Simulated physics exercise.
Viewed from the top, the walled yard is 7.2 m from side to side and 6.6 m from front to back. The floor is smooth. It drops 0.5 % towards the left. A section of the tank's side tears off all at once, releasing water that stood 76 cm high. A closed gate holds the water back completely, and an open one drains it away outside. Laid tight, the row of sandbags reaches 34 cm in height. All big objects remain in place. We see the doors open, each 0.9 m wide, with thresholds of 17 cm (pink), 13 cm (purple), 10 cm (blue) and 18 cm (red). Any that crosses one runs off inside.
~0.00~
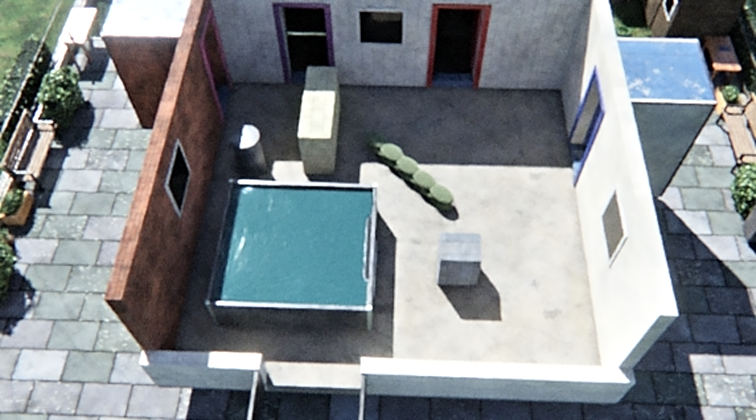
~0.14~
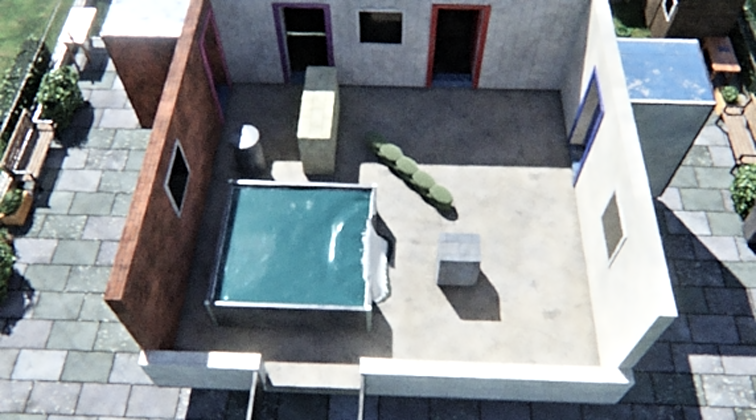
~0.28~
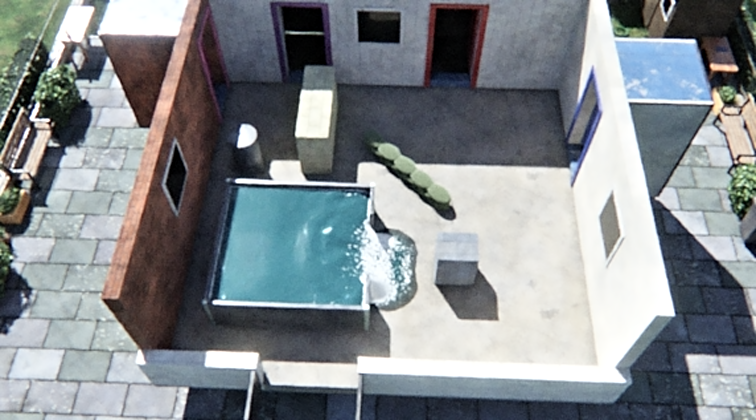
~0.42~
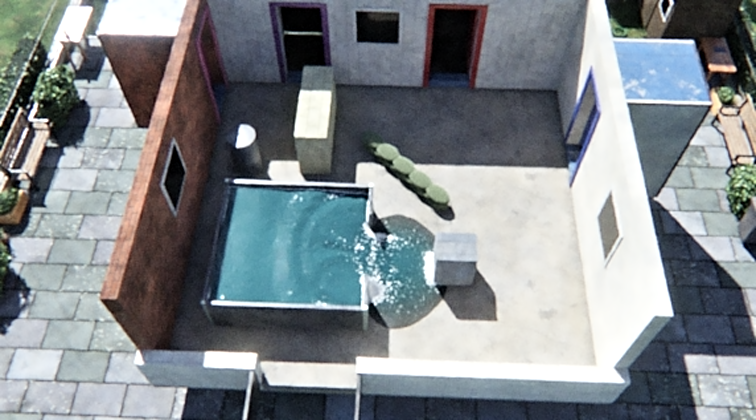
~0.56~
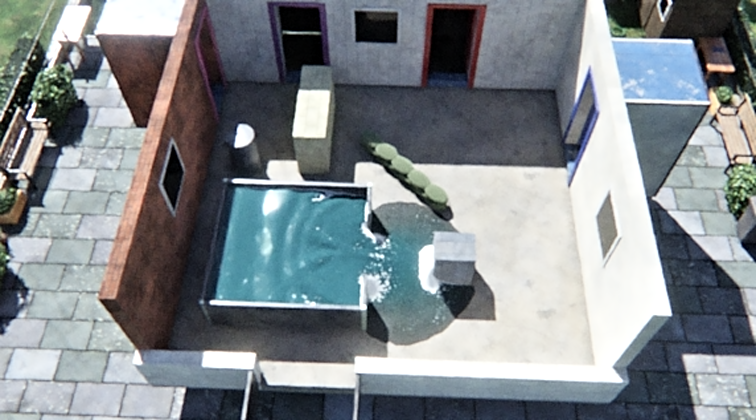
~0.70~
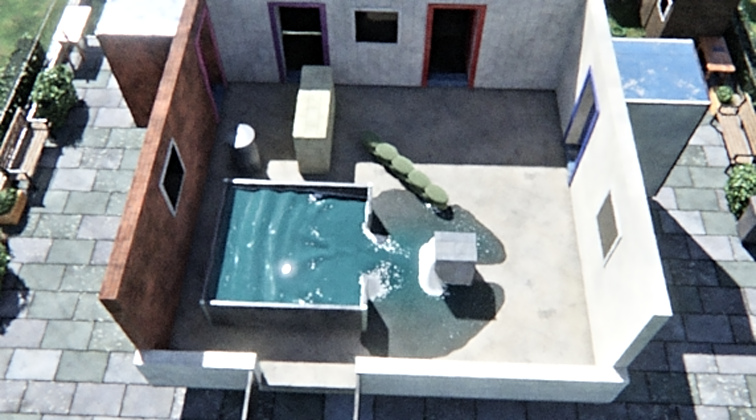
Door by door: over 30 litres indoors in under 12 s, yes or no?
Pink door: No, purple door: No, blue door: Yes, red door: No.
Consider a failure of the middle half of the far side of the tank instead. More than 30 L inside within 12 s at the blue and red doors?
Here's how it goes: Blue falls short, red falls short.
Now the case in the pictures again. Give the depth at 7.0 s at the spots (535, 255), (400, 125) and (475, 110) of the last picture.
Around 8 cm, 8 cm and 16 cm.
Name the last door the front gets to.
The final one is the pink door.
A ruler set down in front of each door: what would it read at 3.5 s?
Depths: Pink door 0 cm, purple door 0 cm, blue door 16 cm, red door 2 cm.
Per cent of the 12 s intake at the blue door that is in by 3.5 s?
By that time, around 35 per cent.
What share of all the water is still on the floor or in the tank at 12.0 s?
Close to 96 in a hundred remains.
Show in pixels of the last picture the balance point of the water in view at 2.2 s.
Roughly (364, 268).
After 1.4 s water covers 30 % of the floor and is deepest (54 cm) near (423, 271); pink door not reached, purple door not reached, blue door not reached, red door not reached.
After 2.2 s water covers 45 % of the floor and is deepest (50 cm) near (423, 271); pink door not reached, purple door not reached, blue door 18 cm at the sill, 13 L in, red door not reached.
After 3.5 s water covers 60 % of the floor and is deepest (32 cm) near (423, 271); pink door not reached, purple door not reached, blue door 16 cm at the sill, 47 L in, red door 2 cm at the sill, 0 L in.
After 7.0 s water covers 90 % of the floor and is deepest (22 cm) near (564, 158); pink door 3 cm at the sill, 0 L in, purple door 12 cm at the sill, 0 L in, blue door 19 cm at the sill, 80 L in, red door 18 cm at the sill, 4 L in.
After 12.0 s water covers 95 % of the floor and is deepest (18 cm) near (227, 84); pink door 15 cm at the sill, 9 L in, purple door 9 cm at the sill, 1 L in, blue door 10 cm at the sill, 137 L in, red door 10 cm at the sill, 5 L in.
